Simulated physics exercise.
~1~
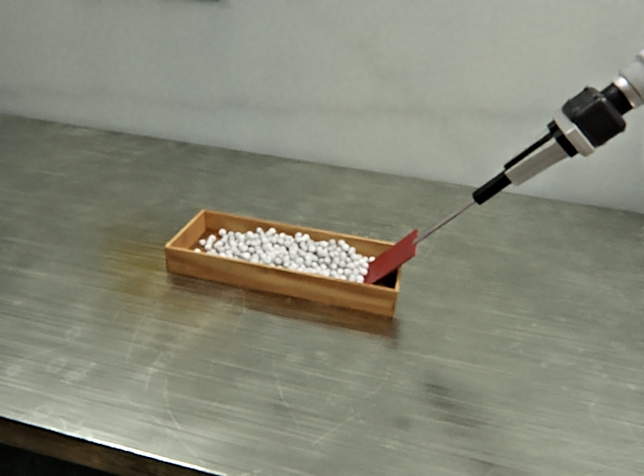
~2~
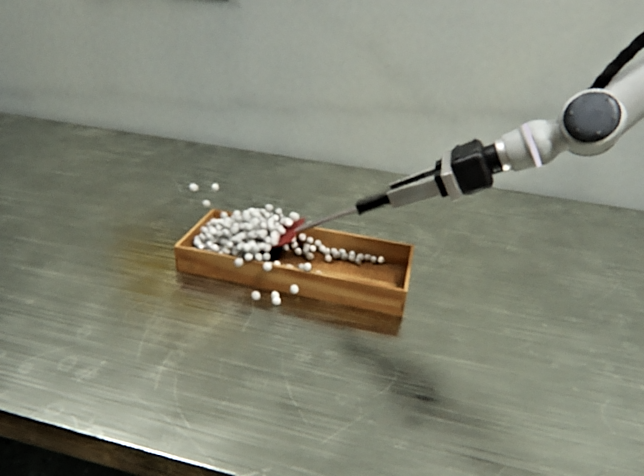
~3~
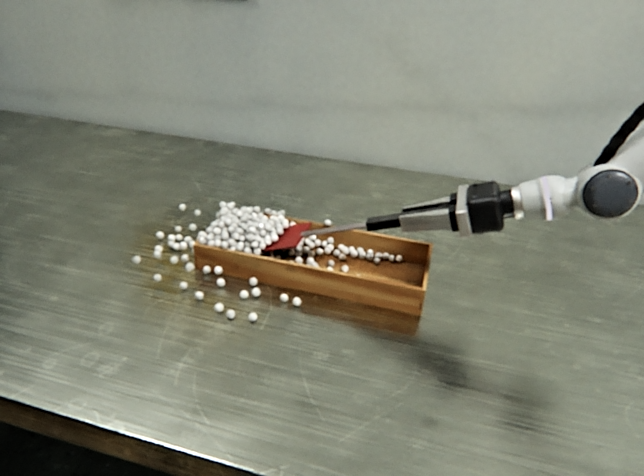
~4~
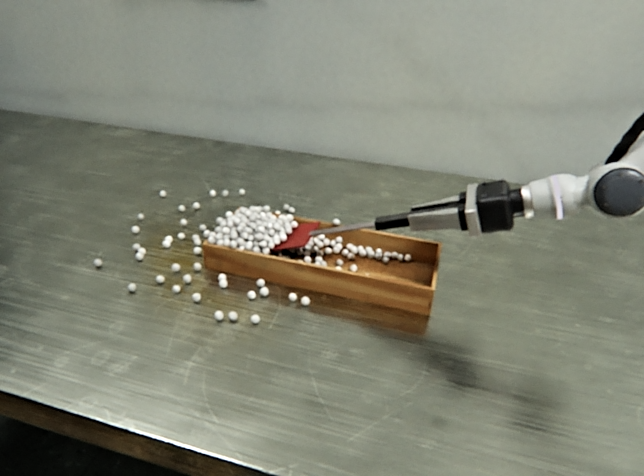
A robot arm's red paddle pushes white beads leftward along a wooden tray, spilling some onto the table.
